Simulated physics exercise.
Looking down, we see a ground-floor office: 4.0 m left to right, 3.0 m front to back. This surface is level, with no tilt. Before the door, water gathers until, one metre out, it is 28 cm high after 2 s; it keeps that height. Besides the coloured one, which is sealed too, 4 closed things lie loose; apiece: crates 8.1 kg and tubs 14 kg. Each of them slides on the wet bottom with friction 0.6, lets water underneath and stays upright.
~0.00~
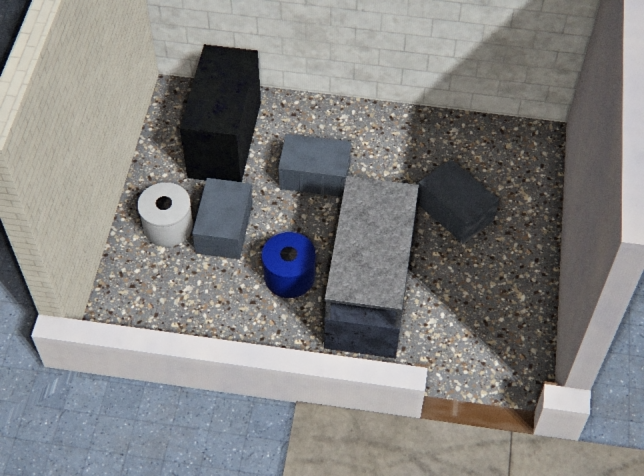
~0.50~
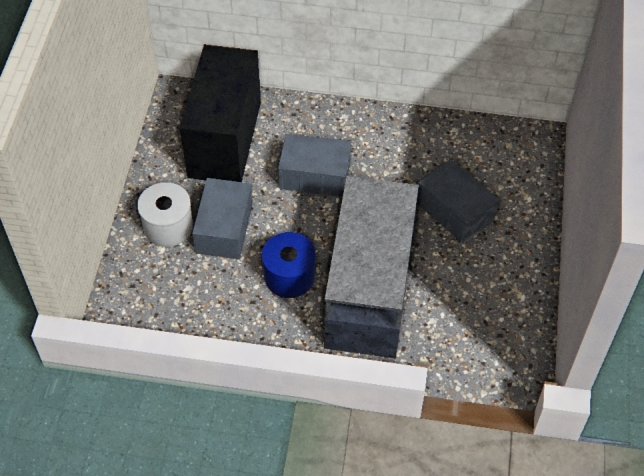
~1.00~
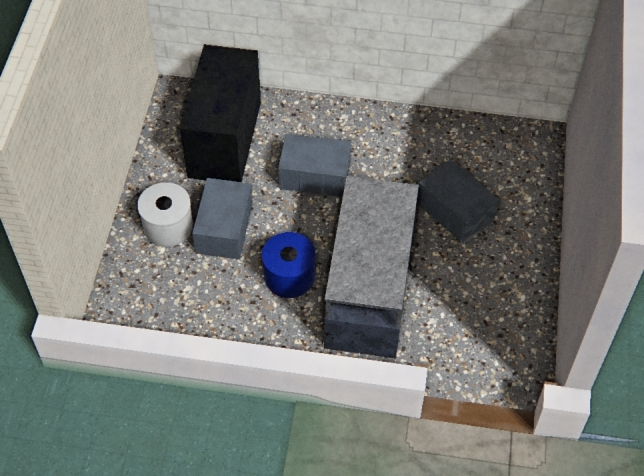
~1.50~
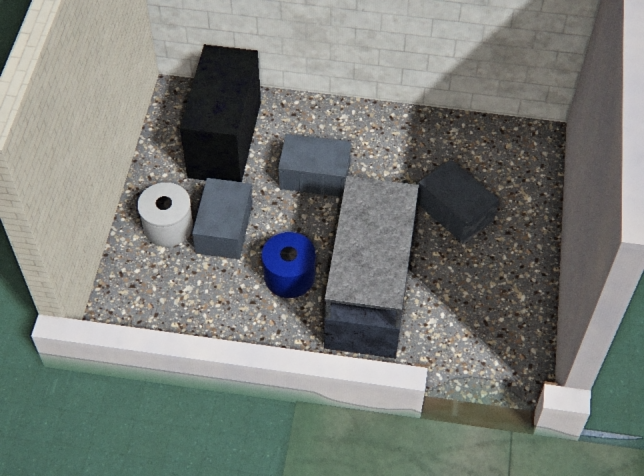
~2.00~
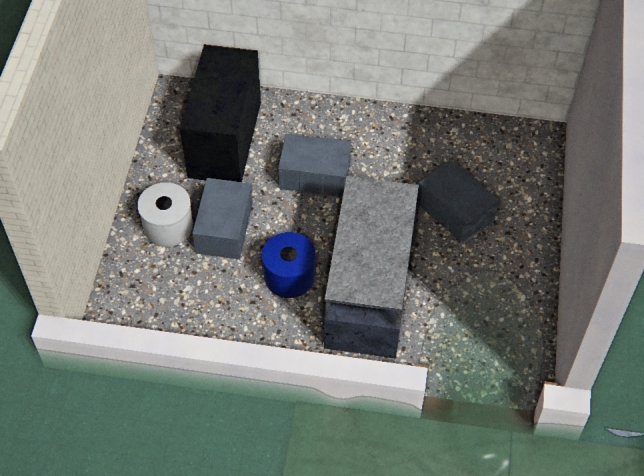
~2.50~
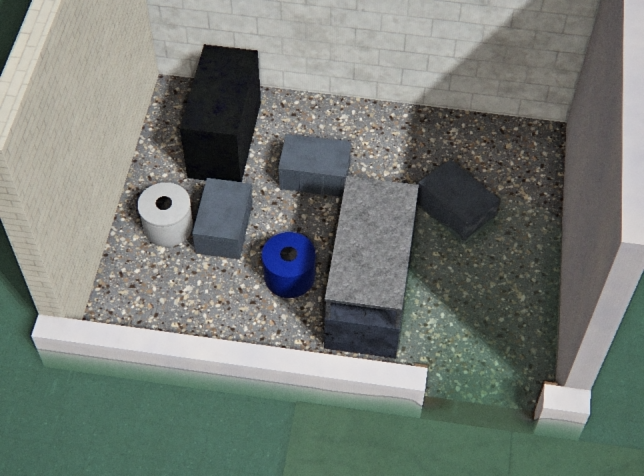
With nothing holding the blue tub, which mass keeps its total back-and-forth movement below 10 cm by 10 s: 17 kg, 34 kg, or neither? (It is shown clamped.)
Final guess: It must have the heavier ballast.
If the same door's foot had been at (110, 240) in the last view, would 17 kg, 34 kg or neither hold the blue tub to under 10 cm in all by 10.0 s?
Under that change the large mass is required.
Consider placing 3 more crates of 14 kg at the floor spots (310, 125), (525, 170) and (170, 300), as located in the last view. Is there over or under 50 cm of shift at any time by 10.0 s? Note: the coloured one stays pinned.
In the order given, beyond the mark, then beyond the mark, and last within the mark.
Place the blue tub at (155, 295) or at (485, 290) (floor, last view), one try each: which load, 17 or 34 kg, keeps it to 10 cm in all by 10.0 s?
First try the heavier suffices, second try none suffices.
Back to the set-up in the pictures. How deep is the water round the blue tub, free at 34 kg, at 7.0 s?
Roughly 6 cm.
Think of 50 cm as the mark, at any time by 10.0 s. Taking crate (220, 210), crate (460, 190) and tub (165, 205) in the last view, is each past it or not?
Well, that's beyond half a metre, beyond half a metre, and below half a metre.
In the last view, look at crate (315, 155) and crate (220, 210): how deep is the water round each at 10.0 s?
Some 14 cm at the first, some 13 cm at the second.
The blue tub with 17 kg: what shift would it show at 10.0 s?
I'd put it at roughly 80 cm.
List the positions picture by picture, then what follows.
The blue tub at (289, 254) rests on the ground; 0.0 m2 under water; 0 of 5 have shifted, in the first frame.
The blue tub at (289, 254), on the bottom; water covers 0.0 m2; 0 of 5 have shifted, in the second frame.
The blue tub at (289, 254) rests on the ground; 0.0 m2 under water; 0 of 5 have shifted, in the third frame.
The blue tub at (289, 254), on the bottom; water covers 0.1 m2; 0 of 5 have shifted, in the fourth frame.
The blue tub at (289, 254) rests on the ground; 1.0 m2 under water; 0 of 5 have shifted, in the fifth frame.
The blue tub at (289, 254) rests on the ground; water covers 2.5 m2; 0 of 5 have shifted, in the sixth frame.
After 3.5 s the blue tub would be 0 cm from its start with 17 kg and 0 cm from its start with 34 kg; 0 cm of water round it then.
After 4.5 s the blue tub would be 0 cm from its start with 17 kg and 0 cm from its start with 34 kg; 0 cm of water round it then.
After 7.0 s the blue tub would be 0 cm from its start with 17 kg and 0 cm from its start with 34 kg; 6 cm of water round it then.
After 10.0 s the blue tub would be 73 cm from its start with 17 kg and 1 cm from its start with 34 kg; 14 cm of water round it then.
